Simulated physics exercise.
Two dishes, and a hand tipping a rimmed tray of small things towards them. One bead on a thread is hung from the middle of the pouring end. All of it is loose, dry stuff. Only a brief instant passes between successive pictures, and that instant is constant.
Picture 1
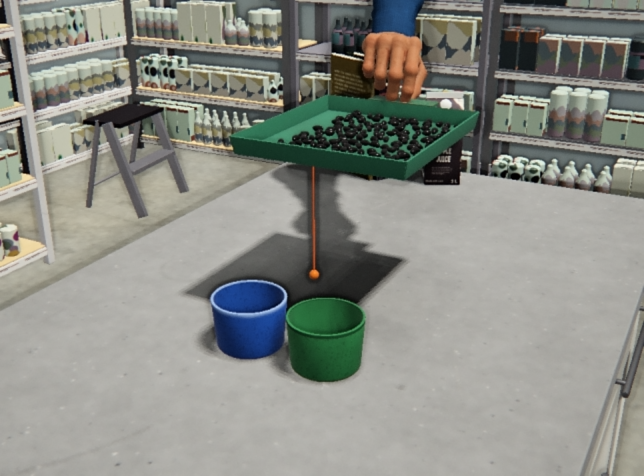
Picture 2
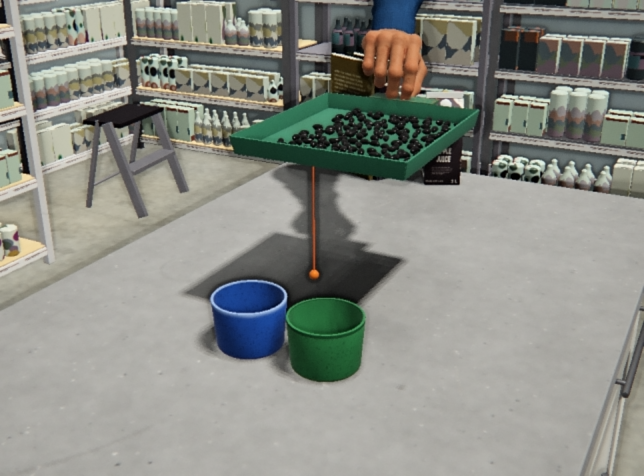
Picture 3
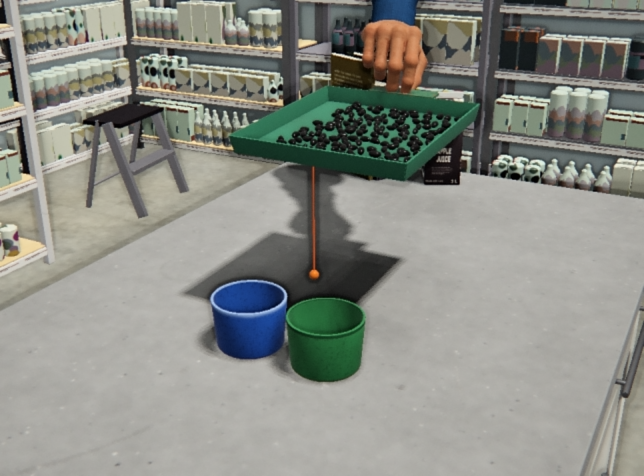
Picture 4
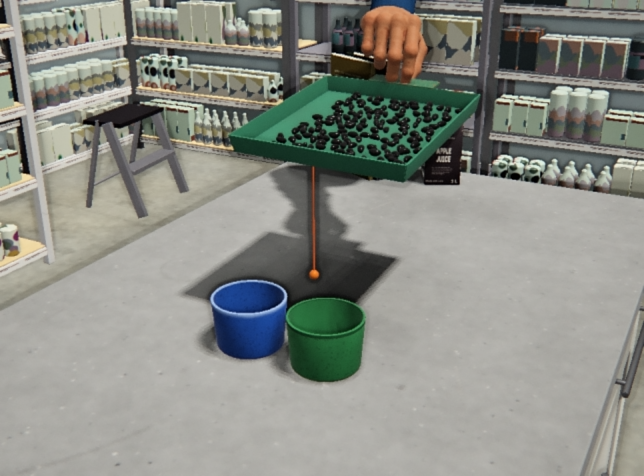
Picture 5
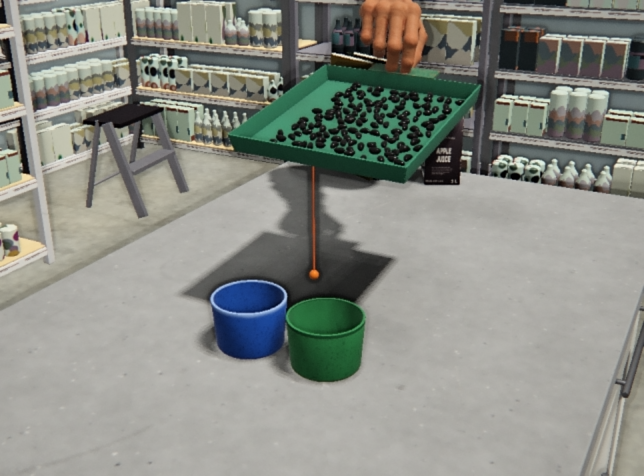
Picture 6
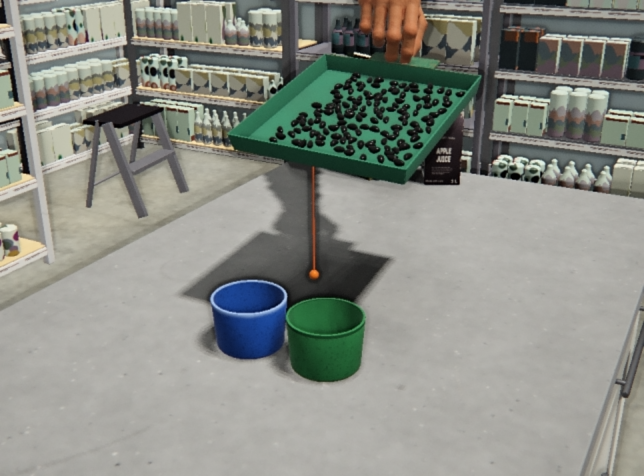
In a storeroom, a hand slowly tilts a green tray of black beans above two tubs.
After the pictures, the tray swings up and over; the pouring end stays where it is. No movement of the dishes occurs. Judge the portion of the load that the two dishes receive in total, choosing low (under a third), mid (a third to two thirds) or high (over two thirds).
Mid, a third to two thirds.
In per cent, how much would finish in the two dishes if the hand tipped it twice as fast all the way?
I'd put it near 50 per cent.
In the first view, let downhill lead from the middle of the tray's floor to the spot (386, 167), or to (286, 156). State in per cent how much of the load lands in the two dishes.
Near 10 % and 30 %.
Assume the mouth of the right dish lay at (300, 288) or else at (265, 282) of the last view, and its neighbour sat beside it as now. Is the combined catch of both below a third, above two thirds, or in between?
Try 1 - under a third; try 2 - under a third.
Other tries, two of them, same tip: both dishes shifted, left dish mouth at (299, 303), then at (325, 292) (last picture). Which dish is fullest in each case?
With the first placement it's the one to the right, with the second it's the one to the right.
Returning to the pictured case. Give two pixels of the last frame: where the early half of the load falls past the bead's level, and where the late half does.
About (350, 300), and after that about (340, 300).
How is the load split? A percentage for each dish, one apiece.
About 10 % ends in the left dish and about 40 % in the right dish.
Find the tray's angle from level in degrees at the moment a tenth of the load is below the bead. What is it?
That would be about 105 degrees from level.
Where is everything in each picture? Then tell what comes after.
The first picture shows corners of the pouring end at (234, 135) and (405, 160), level; middle of the load at (363, 136), black beans; left dish at (229, 332); right dish at (307, 353); bead on its thread at (314, 275).
The second picture shows corners of the pouring end at (234, 135) and (405, 161), level; middle of the load at (363, 135).
The third picture shows corners of the pouring end at (233, 135) and (405, 162), tipped barely, lowest at the right corner; middle of the load at (363, 131).
The fourth picture shows corners of the pouring end at (233, 134) and (404, 163), tipped a little, lowest at the right corner; middle of the load at (363, 126).
The fifth picture shows corners of the pouring end at (232, 133) and (404, 165), tipped a little, lowest at the right corner; middle of the load at (363, 121).
The sixth picture shows corners of the pouring end at (232, 133) and (404, 167), tipped a little, lowest at the right corner; middle of the load at (362, 115); left dish at (229, 332); right dish at (307, 353).
Soon, tray tipped steeply; all on the tray.
A while on, tray tipped right over; nearly all on the tray; a stray few in the right dish; a stray few in the air.
Towards the end, tray tipped past a quarter turn; about a third in the right dish; a small part in the left dish; about half outside both.
Finally, tray tipped past a quarter turn; about a third in the right dish; a small part in the left dish; about half outside both.
